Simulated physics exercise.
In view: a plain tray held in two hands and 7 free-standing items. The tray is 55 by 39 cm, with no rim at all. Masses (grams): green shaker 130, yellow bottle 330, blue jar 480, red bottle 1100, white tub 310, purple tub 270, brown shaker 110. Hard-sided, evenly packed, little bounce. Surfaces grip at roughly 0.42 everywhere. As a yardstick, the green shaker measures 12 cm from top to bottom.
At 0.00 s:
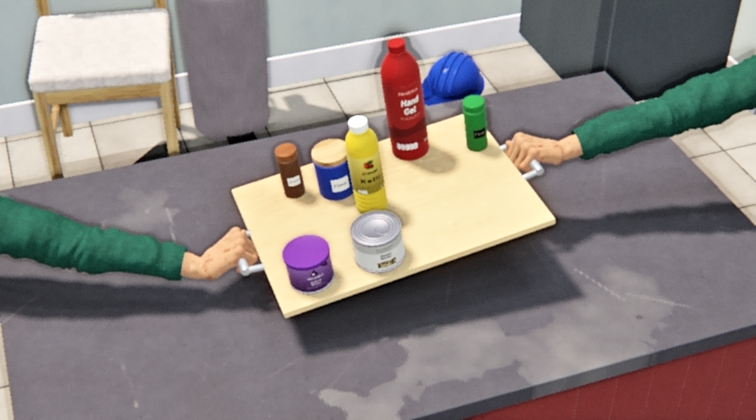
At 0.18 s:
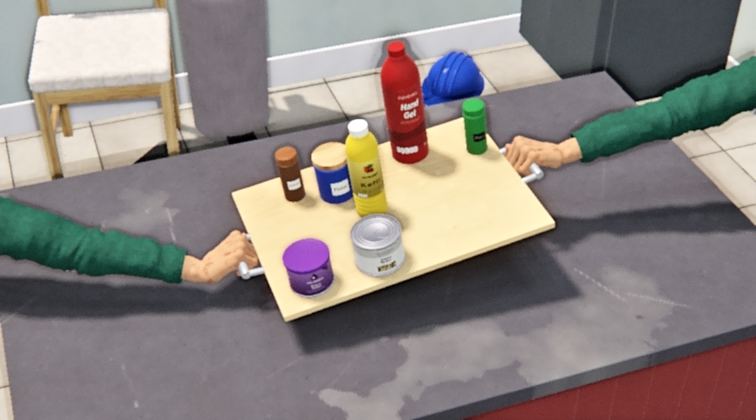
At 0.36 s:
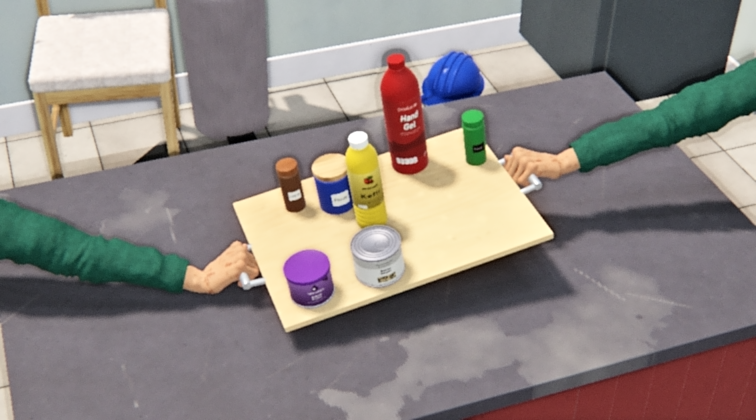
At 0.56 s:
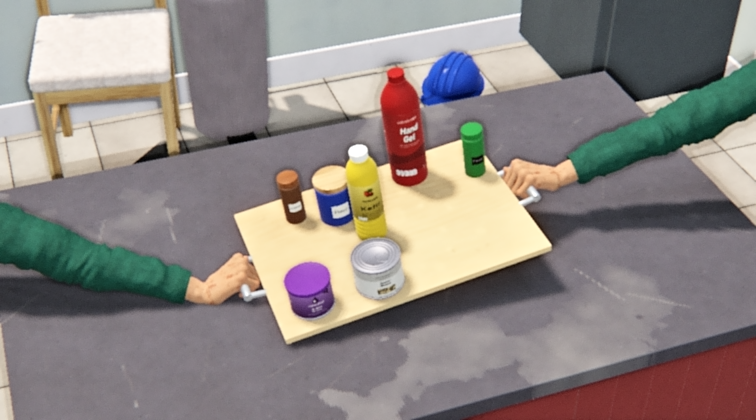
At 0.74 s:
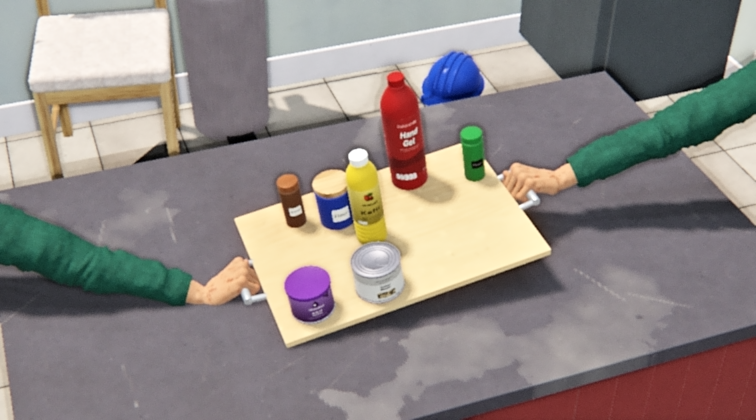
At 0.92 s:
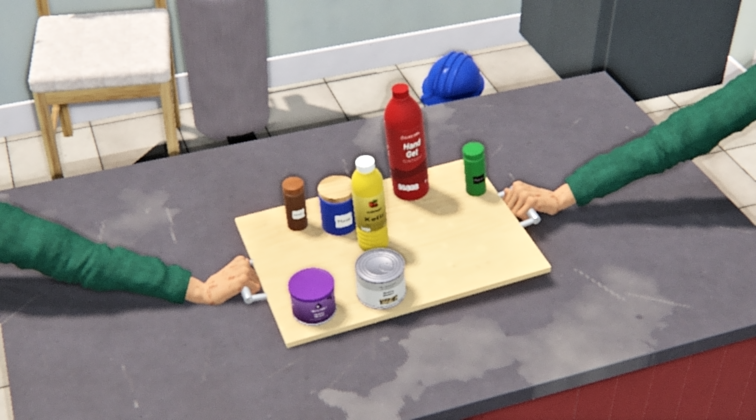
A rimless tray carrying seven bottles, shakers, tubs and a jar sinks toward a dark tabletop, a green-sleeved arm gripping each end. Its left edge comes down onto the table first, then the hand at the right lowers the raised side closer, while the items keep their arrangement.
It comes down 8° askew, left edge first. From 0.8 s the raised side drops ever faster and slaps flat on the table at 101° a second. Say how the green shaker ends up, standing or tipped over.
The green shaker tips over.
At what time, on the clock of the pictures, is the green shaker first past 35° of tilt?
Near 1.2 s.
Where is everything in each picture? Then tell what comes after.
The first frame shows left edge 8 cm above the table; green shaker (475, 124); yellow bottle (365, 165).
The second frame shows left edge 7 cm above the table; red bottle (404, 102); white tub (378, 245).
The third frame shows left edge 4 cm above the table; purple tub (309, 279); brown shaker (291, 186).
The fourth frame shows left edge 1 cm above the table; yellow bottle (365, 193); blue jar (335, 196).
The fifth frame shows left edge on the table, tray at 8°; red bottle (403, 130); white tub (378, 272).
The sixth frame shows left edge on the table, tray at 3°; green shaker (475, 170) 4° off its base; purple tub (313, 297).
After 1.22 s, tray flat on the table; green shaker 37° off its base near (495, 176); red bottle 9° off its base; yellow bottle 8° off its base.
After 1.52 s, tray flat on the table; green shaker now off the tray; red bottle 4° off its base.
In the end (3.2 s), off the tray and tipped over, green shaker; the other 6 under 5 cm from the start. In the last view, green shaker near (509, 181).
